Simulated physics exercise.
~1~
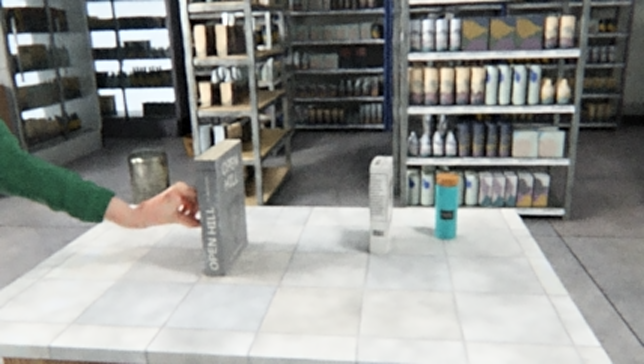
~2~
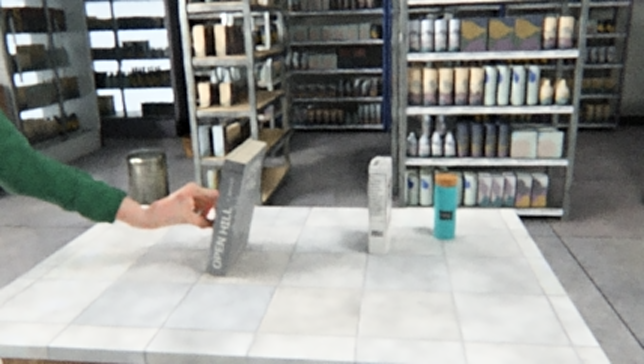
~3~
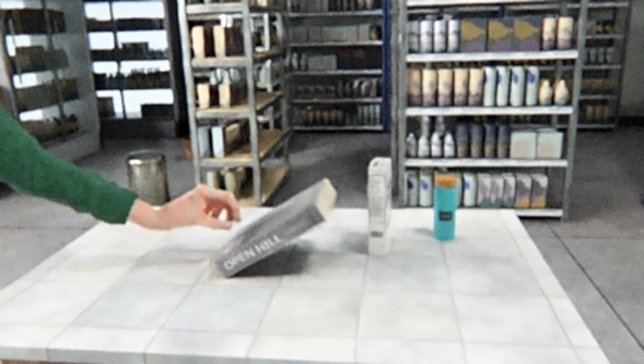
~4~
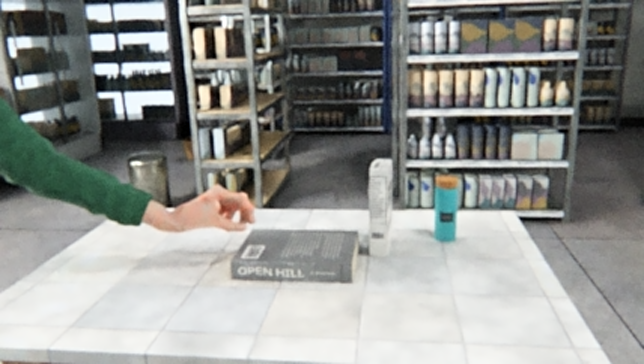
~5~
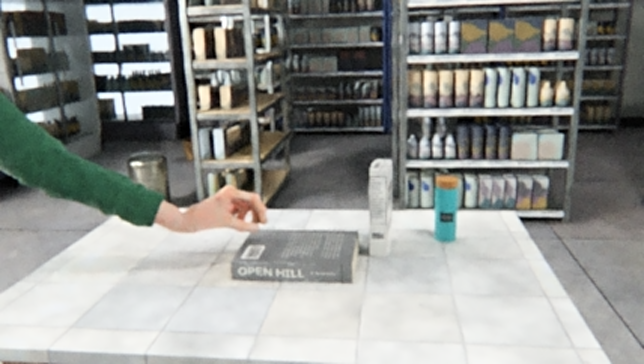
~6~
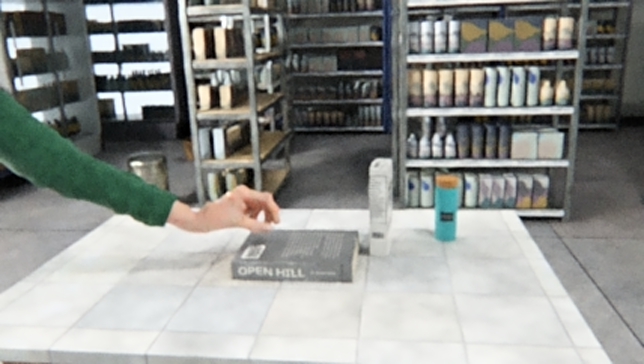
A grey book stands upright on a white tiled table, with a hand in a green sleeve touching its left side. A white packet and a turquoise shaker stand to the right, and stocked shelves fill the background. The hand pushes the book, which starts to lean to the right. It tips further and drops onto its side, its title, Open Hill, facing forward. The book then lies still just short of the packet, while the hand hovers above its left end and the other two items remain standing where they were.
